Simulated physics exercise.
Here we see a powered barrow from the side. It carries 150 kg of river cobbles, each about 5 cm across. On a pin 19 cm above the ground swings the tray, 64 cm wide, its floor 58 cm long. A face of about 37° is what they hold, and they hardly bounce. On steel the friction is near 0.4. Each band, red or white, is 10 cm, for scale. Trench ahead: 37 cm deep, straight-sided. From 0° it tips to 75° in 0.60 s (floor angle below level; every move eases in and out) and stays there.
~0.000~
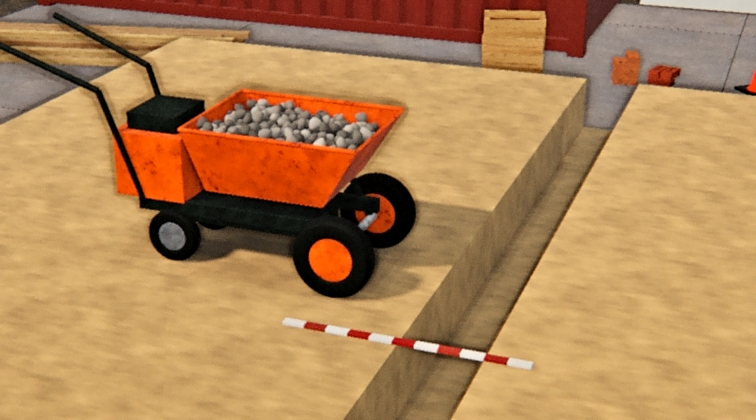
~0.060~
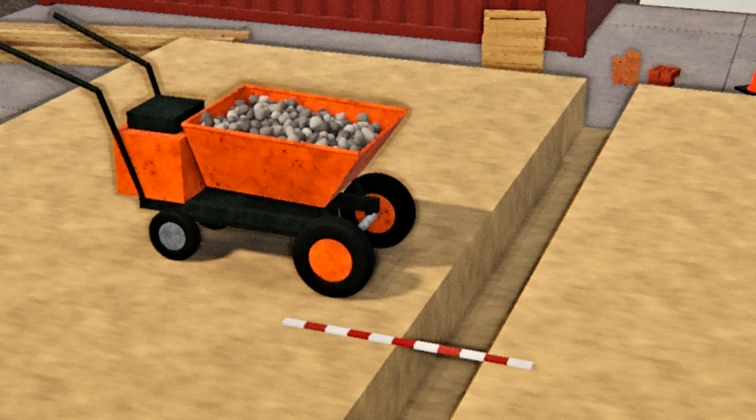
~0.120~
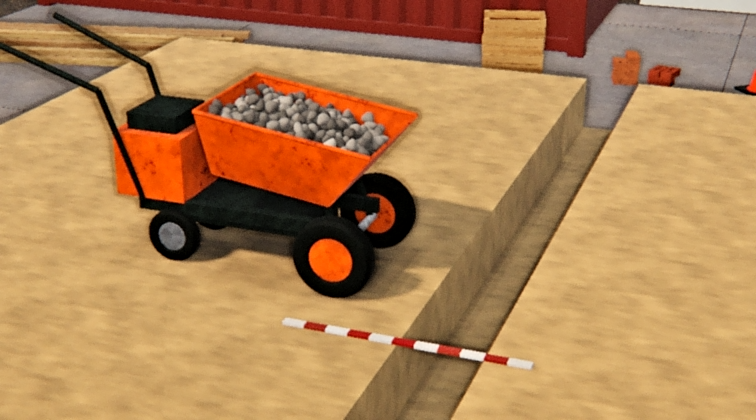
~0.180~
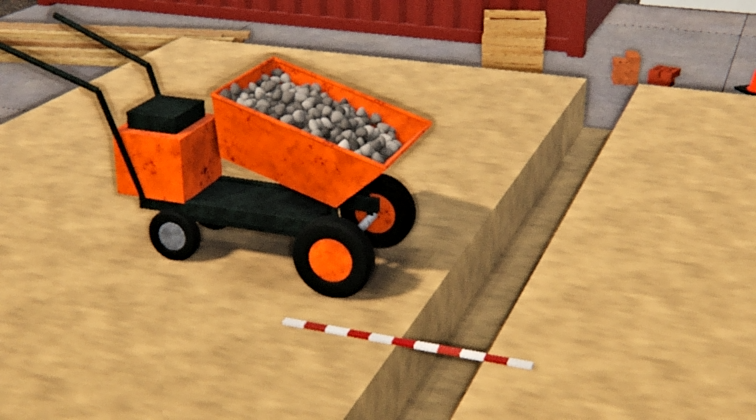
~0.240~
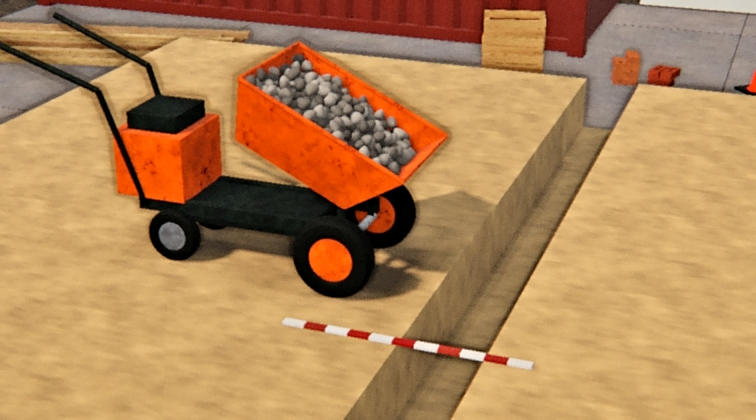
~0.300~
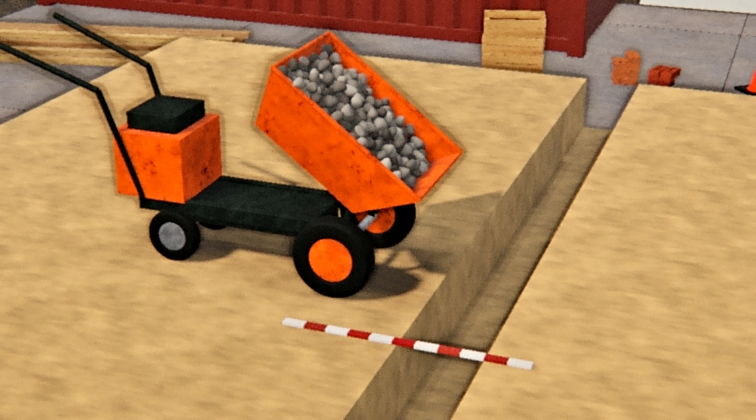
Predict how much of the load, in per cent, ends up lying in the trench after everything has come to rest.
Roughly 45 per cent of it.
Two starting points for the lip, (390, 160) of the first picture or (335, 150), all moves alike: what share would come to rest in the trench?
Close to 20 percent in the first case, 65 percent in the second.
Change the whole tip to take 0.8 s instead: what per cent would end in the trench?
In that case some 60 per cent.
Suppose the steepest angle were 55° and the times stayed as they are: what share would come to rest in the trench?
Trench share: Approx. 25%.
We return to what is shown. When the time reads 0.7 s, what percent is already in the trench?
By that point it's something like 20 in a hundred.
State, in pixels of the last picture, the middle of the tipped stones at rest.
About (542, 296).
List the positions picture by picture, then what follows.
The tray is at 0°, its lip at (355, 153); the top of the load is at (277, 115), in the first frame.
Lip at (359, 154), floor tilted 2°, highest stones at (264, 109); the stones move at 0.6 m/s on average, in the second frame.
Lip at (370, 159), floor tilted 8°, highest stones at (271, 99); the stones move at 1.1 m/s on average, in the third frame.
The tray is at 16°, its lip at (386, 169); the top of the load is at (275, 83); the stones move at 1.5 m/s on average, in the fourth frame.
The tray is at 26°, its lip at (403, 183); the top of the load is at (295, 70); the stones move at 1.7 m/s on average, in the fifth frame.
Lip at (420, 201), floor tilted 37°, highest stones at (320, 60); the stones move at 1.8 m/s on average, in the sixth frame.
After 0.4 s the floor is at 63°; 100 % in the tray; the foremost stones are at (446, 221).
After 0.7 s the floor is at 75°; 58 % in the tray, 22 % in the trench, 20 % past the trench; the foremost stones are at (549, 306).
After 1.0 s the floor is at 75°; 11 % in the tray, 32 % in the trench, 56 % past the trench; the foremost stones are past the picture's edge.
After 3.0 s the floor is at 75°; 0 % in the tray, 45 % in the trench, 55 % past the trench; the foremost stones are past the picture's edge.
